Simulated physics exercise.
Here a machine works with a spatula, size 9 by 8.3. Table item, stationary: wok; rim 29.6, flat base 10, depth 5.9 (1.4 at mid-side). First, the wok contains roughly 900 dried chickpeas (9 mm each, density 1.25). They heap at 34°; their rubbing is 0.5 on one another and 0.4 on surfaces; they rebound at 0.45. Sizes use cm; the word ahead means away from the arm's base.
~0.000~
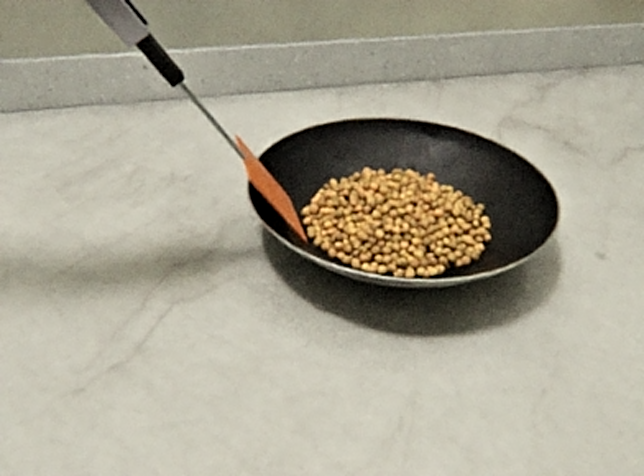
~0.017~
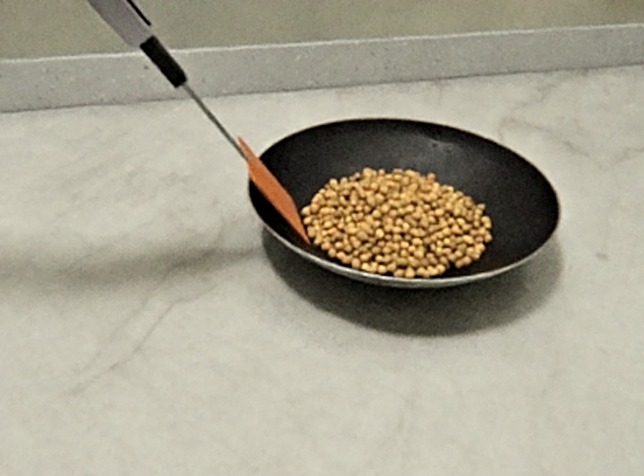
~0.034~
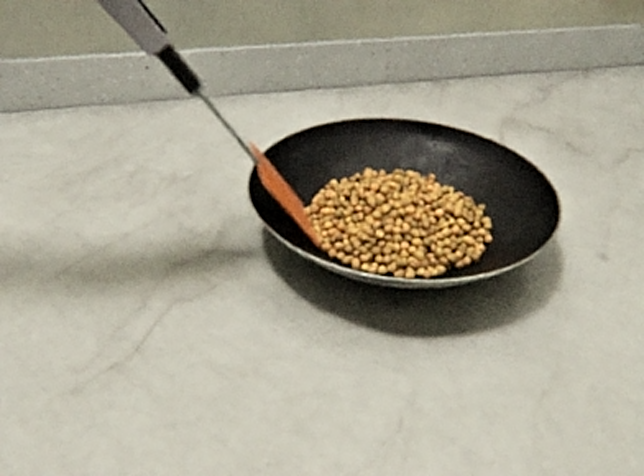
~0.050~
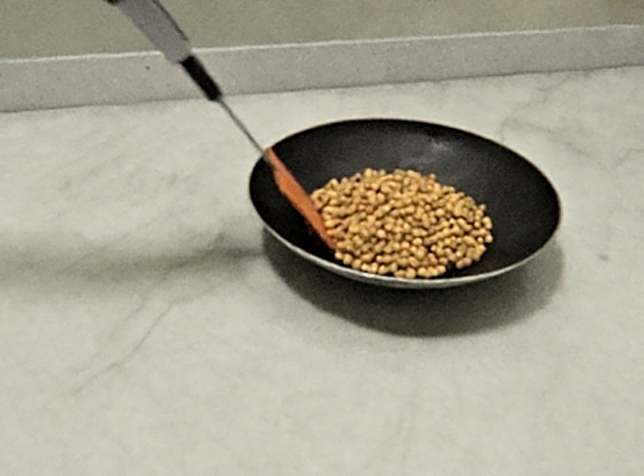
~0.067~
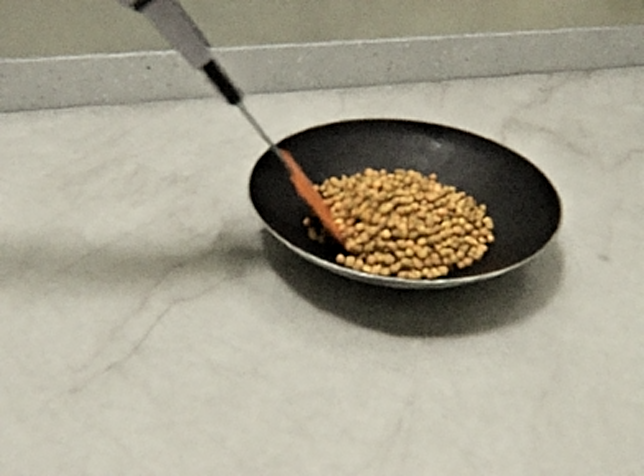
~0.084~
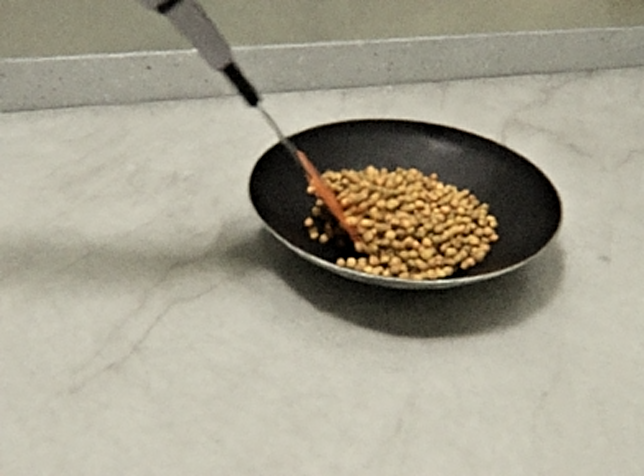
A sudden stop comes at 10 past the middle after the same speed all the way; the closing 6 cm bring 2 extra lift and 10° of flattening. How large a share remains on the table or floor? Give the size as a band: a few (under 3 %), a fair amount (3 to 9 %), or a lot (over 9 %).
A lot, over 9 %.
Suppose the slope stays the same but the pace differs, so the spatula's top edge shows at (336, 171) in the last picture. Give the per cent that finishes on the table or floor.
Estimate: Close to 40 %.
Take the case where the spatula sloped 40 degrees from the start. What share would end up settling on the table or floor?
Estimate: Approx. 25 %.
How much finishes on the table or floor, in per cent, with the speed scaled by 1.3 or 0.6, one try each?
First try around 35 %, second try around 10 %.
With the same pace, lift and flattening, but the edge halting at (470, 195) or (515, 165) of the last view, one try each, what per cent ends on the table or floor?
I'd say some 10 per cent, then some 35 per cent.
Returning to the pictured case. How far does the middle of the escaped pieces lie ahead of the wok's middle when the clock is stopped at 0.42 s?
About 20 cm.
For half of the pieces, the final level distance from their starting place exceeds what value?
Some 6 cm.
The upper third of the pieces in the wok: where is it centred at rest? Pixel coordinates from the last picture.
It is centred near (466, 203).
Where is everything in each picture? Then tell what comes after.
The first frame shows the spatula top edge at (243, 156), sloping 57°; upper third of the load around (397, 211), from x 305 to 485, top at y 170; 900 in the wok.
The second frame shows the spatula top edge at (245, 157), sloping 57°; upper third of the load around (397, 211), from x 305 to 490, top at y 170.
The third frame shows the spatula top edge at (258, 162), sloping 57°; upper third of the load around (398, 211), from x 305 to 490, top at y 175.
The fourth frame shows the spatula top edge at (275, 168), sloping 57°; upper third of the load around (398, 211), from x 310 to 490, top at y 175.
The fifth frame shows the spatula top edge at (292, 171), sloping 57°; upper third of the load around (396, 208), from x 310 to 490, top at y 175.
The sixth frame shows the spatula top edge at (309, 172), sloping 57°; upper third of the load around (400, 206), from x 310 to 495, top at y 170; 900 in the wok.
After 0.14 s, sloping 57°, highest piece 9 above the table; 900 in the wok.
After 0.19 s, sloping 54°, highest piece 9 above the table; 900 in the wok.
After 0.42 s, sloping 47°, highest piece 9 above the table; 609 in the wok, 179 on the table or floor, 112 on the blade or in flight.
After 1.47 s, sloping 47°, highest piece 5 above the table; 609 in the wok, 291 on the table or floor.
In the end, 609 in the wok, 291 on the table or floor. That is 32 % on the table or floor.
